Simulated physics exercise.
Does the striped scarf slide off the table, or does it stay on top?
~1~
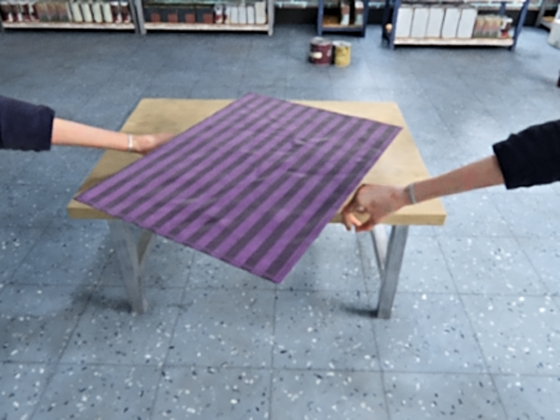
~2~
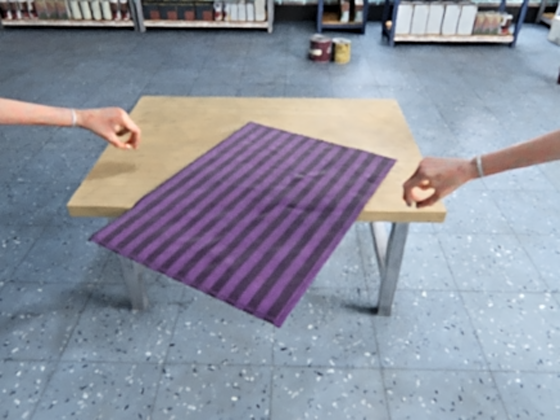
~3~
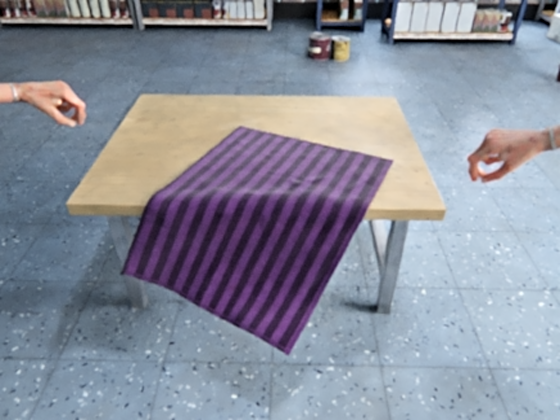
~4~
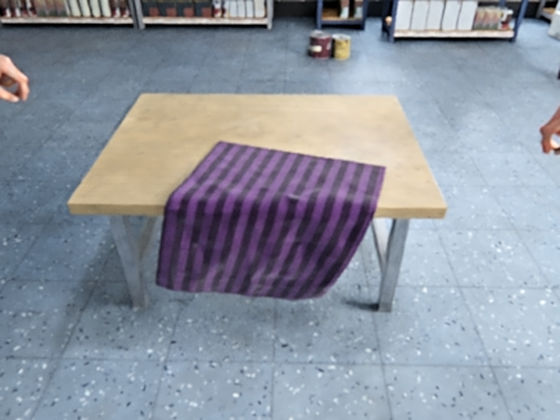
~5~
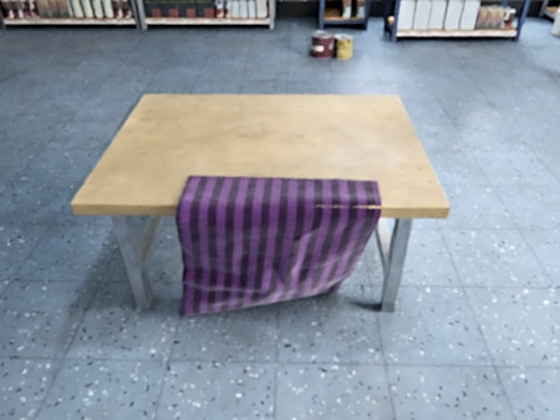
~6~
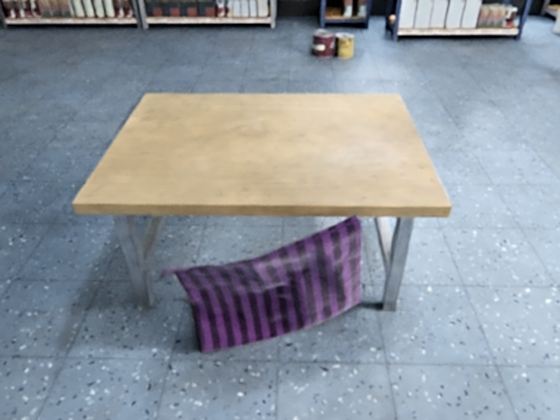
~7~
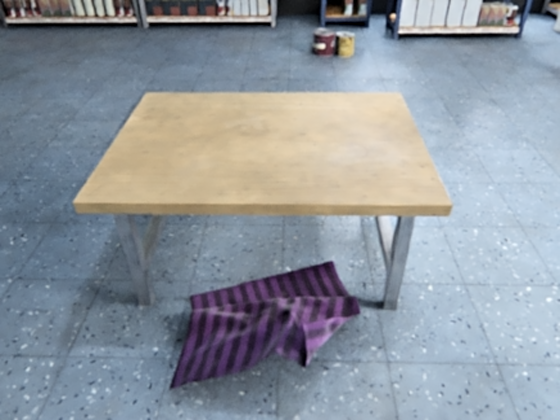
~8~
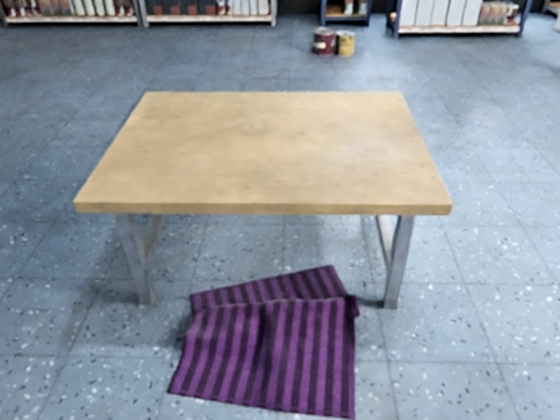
The scarf slides off the front edge of the table and ends up crumpled on the floor.
